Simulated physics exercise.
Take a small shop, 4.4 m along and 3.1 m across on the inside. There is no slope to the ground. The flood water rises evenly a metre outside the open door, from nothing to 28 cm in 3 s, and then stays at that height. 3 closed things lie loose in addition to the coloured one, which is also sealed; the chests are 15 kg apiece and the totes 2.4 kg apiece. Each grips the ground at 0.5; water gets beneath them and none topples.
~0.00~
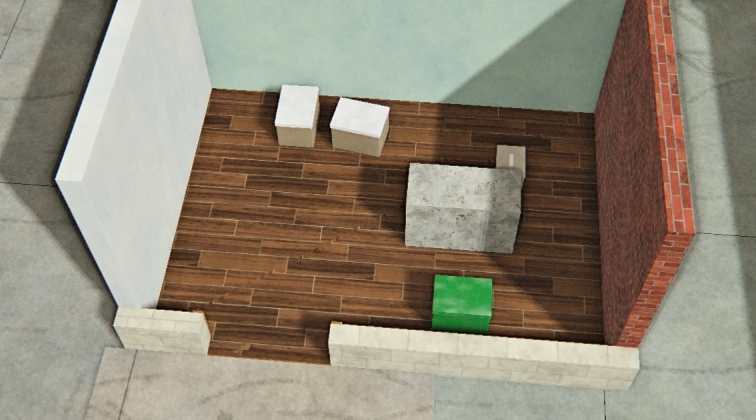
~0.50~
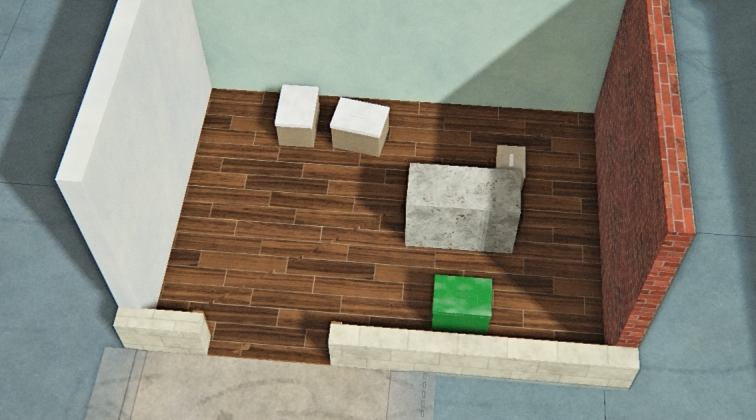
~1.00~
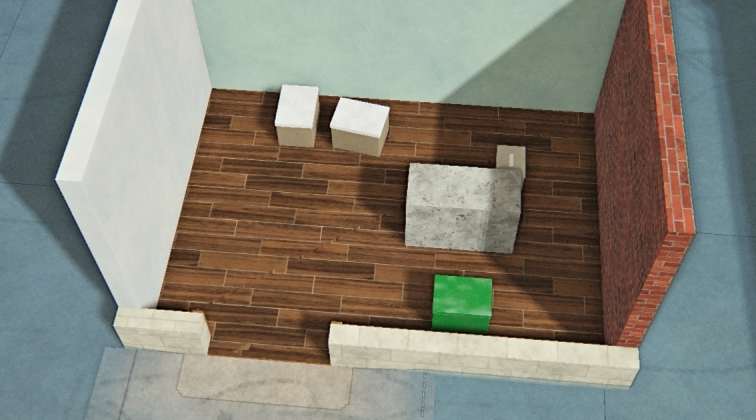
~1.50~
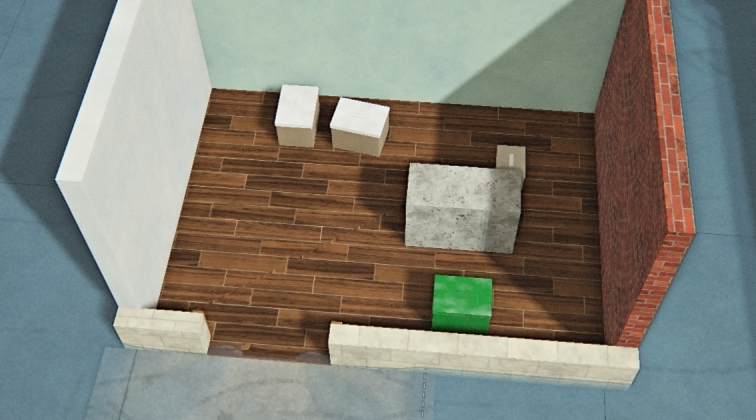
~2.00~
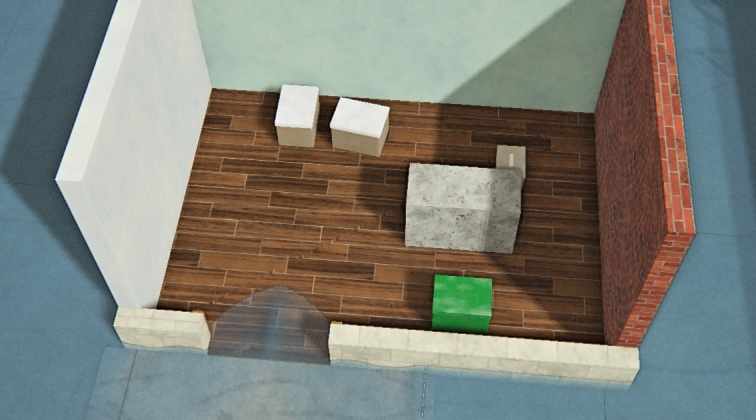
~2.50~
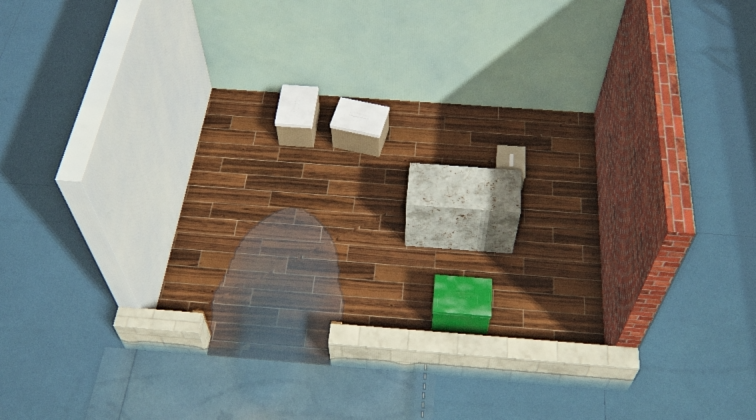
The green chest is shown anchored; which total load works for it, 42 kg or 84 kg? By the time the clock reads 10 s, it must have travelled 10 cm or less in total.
My call: It is fine with the lighter amount.
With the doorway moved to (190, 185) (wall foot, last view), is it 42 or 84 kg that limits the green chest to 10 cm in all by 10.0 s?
For that position, the bigger mass alone succeeds.
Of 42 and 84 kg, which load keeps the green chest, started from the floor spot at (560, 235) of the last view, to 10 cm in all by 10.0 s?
Here only the heavier suffices.
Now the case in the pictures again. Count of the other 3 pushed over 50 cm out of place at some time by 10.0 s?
The count comes to 3.
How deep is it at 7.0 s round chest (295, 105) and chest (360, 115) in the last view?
15 and 12 cm.
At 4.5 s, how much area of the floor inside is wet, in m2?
About 9.0 m2 is covered.
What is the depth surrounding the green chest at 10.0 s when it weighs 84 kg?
Something like 9 centimetres.
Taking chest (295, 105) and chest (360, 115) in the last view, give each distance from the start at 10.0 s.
300 cm, 300 cm.
After 3.5 s the green chest would be 0 cm from its start with 42 kg and 0 cm from its start with 84 kg; 0 cm of water round it then.
After 4.5 s the green chest would be 0 cm from its start with 42 kg and 0 cm from its start with 84 kg; 0 cm of water round it then.
After 7.0 s the green chest would be 0 cm from its start with 42 kg and 0 cm from its start with 84 kg; 1 cm of water round it then.
After 10.0 s the green chest would be 0 cm from its start with 42 kg and 0 cm from its start with 84 kg; 9 cm of water round it then.
